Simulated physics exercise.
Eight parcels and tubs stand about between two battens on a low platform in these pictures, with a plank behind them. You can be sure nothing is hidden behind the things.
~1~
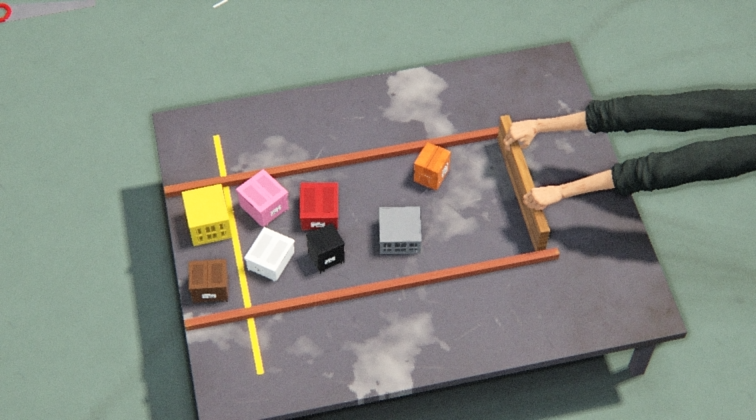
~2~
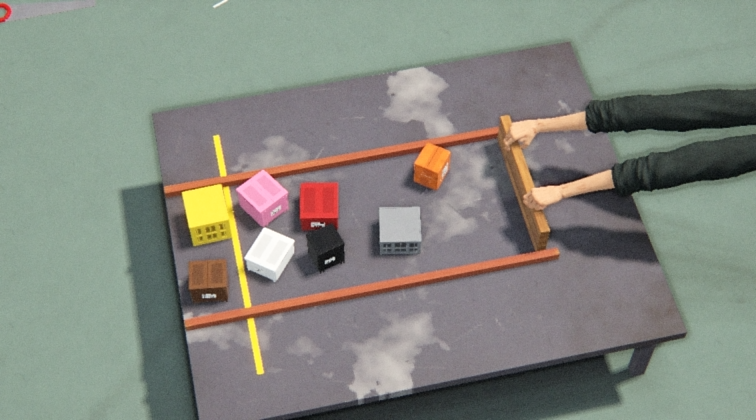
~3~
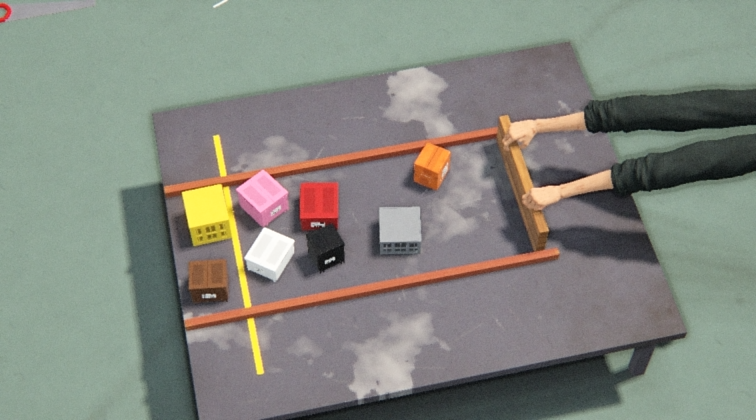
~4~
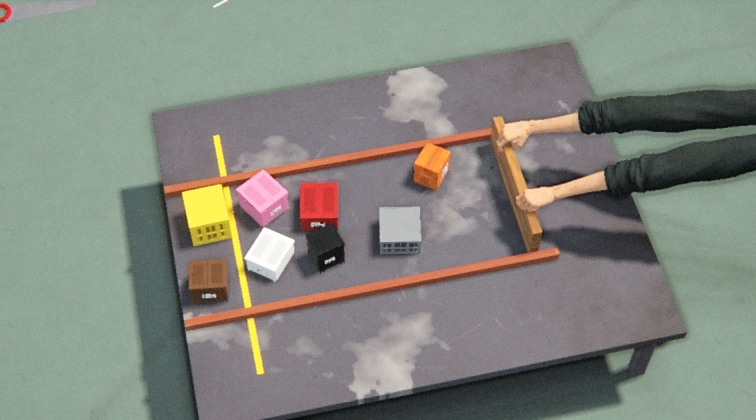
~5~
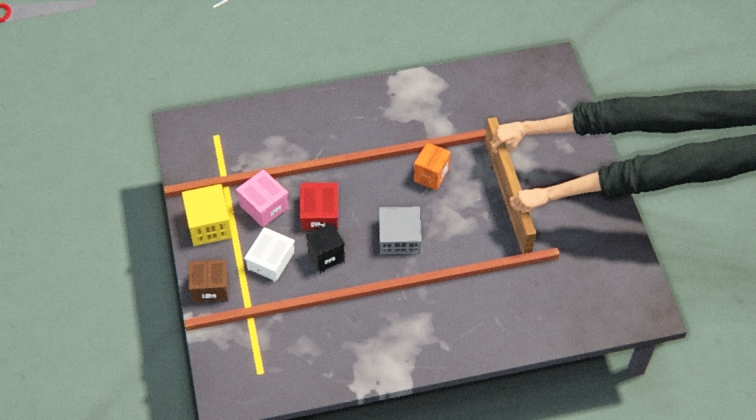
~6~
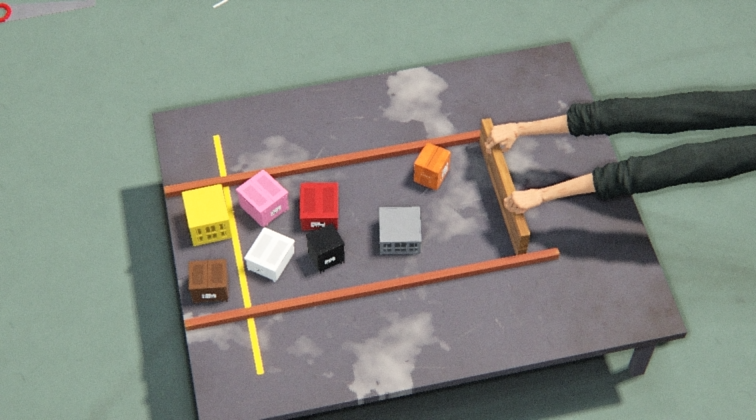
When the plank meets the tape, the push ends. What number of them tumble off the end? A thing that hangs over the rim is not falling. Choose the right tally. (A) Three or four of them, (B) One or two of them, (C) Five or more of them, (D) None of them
A, three or four of them.
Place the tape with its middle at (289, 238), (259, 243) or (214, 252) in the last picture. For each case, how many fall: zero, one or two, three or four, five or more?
Going through the places as listed, I'd say 1 or 2, then three to four, then five or more.
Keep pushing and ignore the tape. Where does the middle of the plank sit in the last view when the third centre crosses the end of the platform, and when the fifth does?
Its centre point is roughly (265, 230) and later (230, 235).
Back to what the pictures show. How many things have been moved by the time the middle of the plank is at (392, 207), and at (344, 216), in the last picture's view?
Tally: 2; 6.
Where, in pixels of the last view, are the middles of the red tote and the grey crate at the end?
The red tote at (188, 235), the grey crate at (220, 267).
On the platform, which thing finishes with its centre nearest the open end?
Black tote - nearest.
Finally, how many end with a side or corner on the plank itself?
Looks like 2 of them, all told.
A little later, none off yet; brown tote at rest near (209, 282); yellow crate at rest near (207, 215); white tote at rest near (270, 255).
When it is over, the number that fall off is three or four; down, pink tote, white tote, yellow crate and brown tote.
